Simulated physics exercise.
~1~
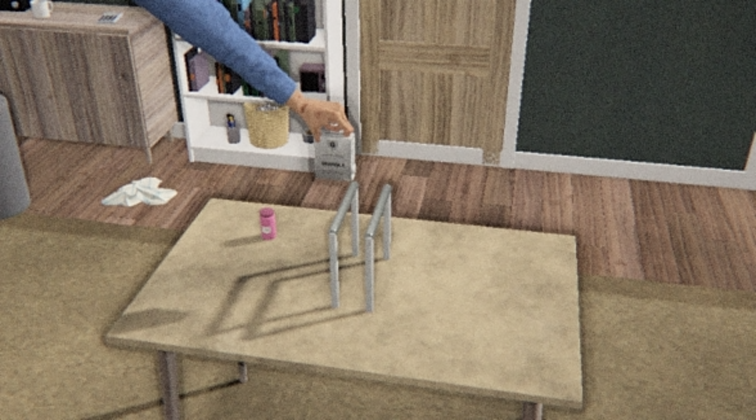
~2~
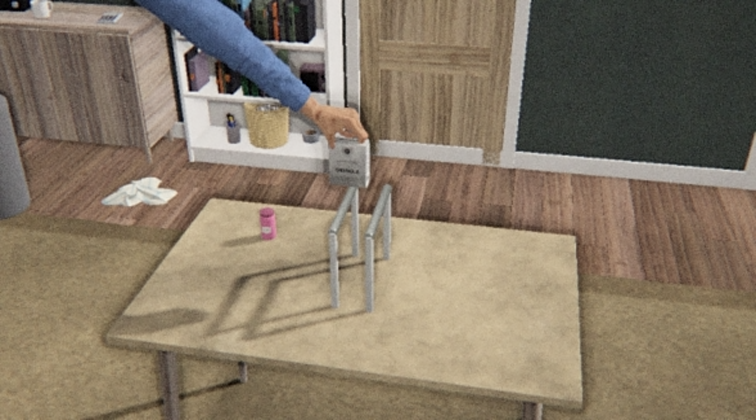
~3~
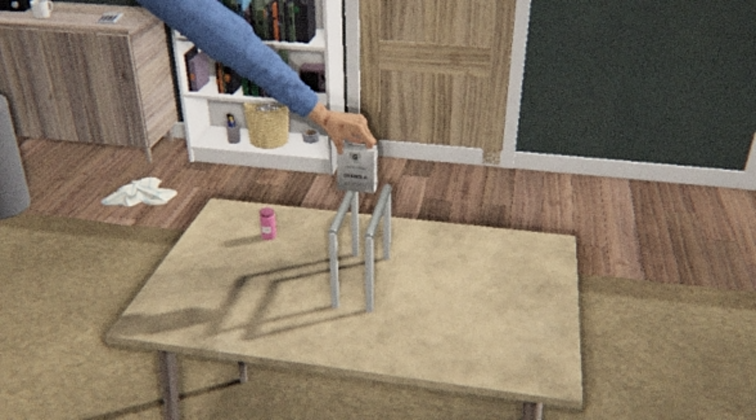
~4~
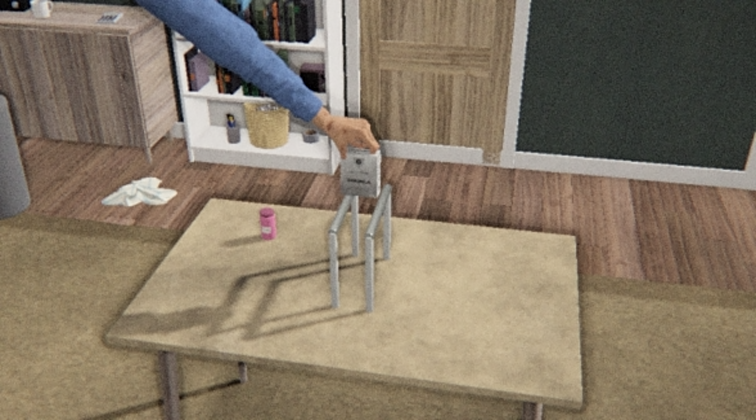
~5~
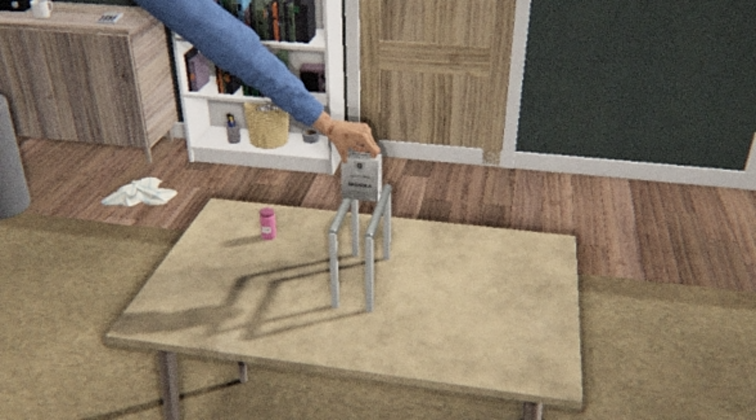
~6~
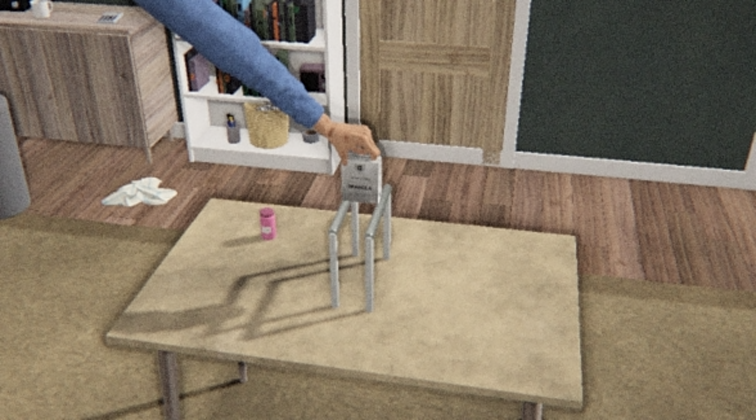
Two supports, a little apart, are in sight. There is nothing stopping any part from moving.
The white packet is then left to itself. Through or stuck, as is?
Stuck.
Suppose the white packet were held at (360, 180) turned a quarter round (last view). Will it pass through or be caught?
It falls clear through.
Then, 0.20 s past the last view, white packet displaced a little near (361, 185).
Then, 0.60 s past the last view, white packet resting near (361, 185).
Finally, both still in place. Final places as the last picture's camera would see them, white packet near (361, 185). The packet is caught.
